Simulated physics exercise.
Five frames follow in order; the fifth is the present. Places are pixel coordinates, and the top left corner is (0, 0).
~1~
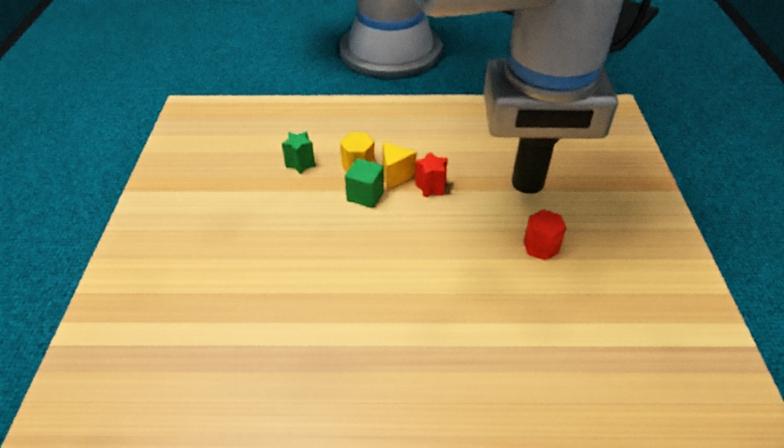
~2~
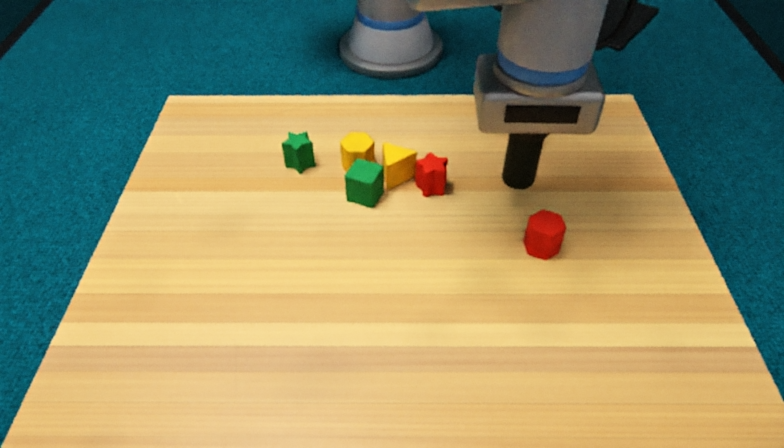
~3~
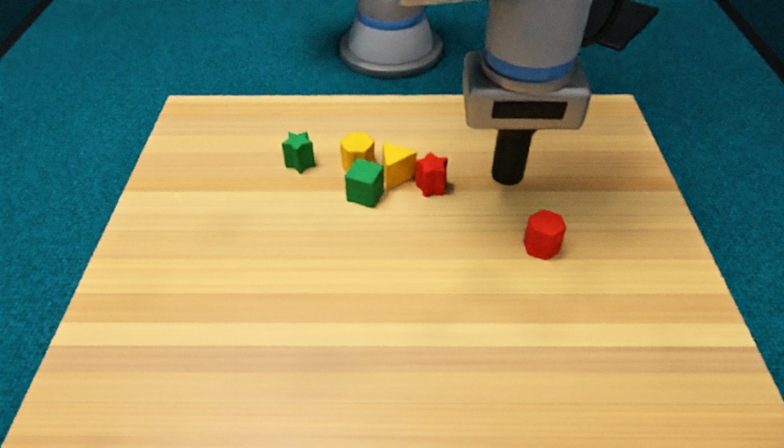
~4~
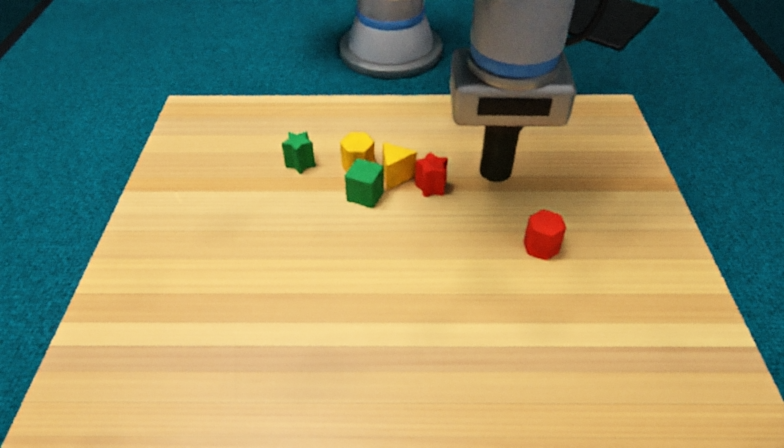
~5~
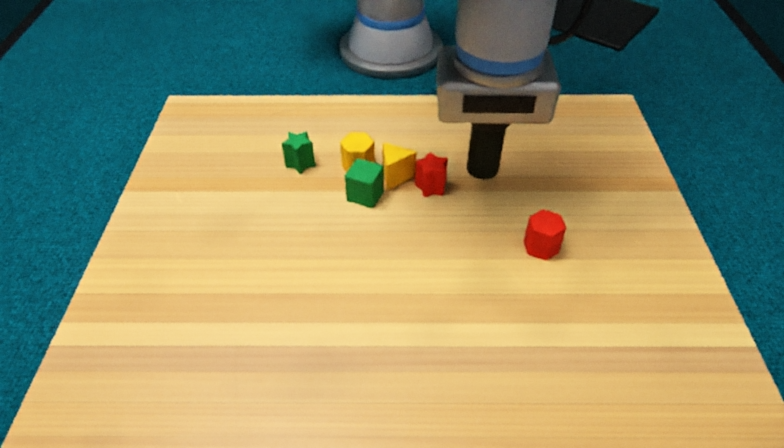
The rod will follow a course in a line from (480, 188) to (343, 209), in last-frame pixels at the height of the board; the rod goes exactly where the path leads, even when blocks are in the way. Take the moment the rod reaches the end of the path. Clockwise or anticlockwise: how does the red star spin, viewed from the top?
The red star rotates clockwise.
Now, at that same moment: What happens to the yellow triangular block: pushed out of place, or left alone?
It is moved from its place.
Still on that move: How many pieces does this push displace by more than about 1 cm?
Answer: 3+.
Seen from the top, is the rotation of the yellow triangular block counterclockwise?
No.
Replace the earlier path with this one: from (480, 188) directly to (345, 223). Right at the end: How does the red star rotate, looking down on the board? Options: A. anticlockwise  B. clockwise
Option B.
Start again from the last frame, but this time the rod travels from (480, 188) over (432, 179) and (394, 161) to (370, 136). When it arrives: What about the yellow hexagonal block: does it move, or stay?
When the path is over, the yellow hexagonal block has left its spot.
The first path, step by step. One third of the way, rod (434, 177); yellow triangular block (391, 151); red star (409, 163), turned 10° clockwise.
Two thirds of the way, rod (389, 184); green four-sided block (341, 167), turned 35° anticlockwise; yellow triangular block (381, 145), turned 35° clockwise; red star (373, 162), turned 45° clockwise.
At the end, rod (341, 191); yellow hexagonal block (354, 139); green four-sided block (330, 165), turned 45° anticlockwise; yellow triangular block (381, 145), turned 40° clockwise; red star (363, 162), turned 80° clockwise.
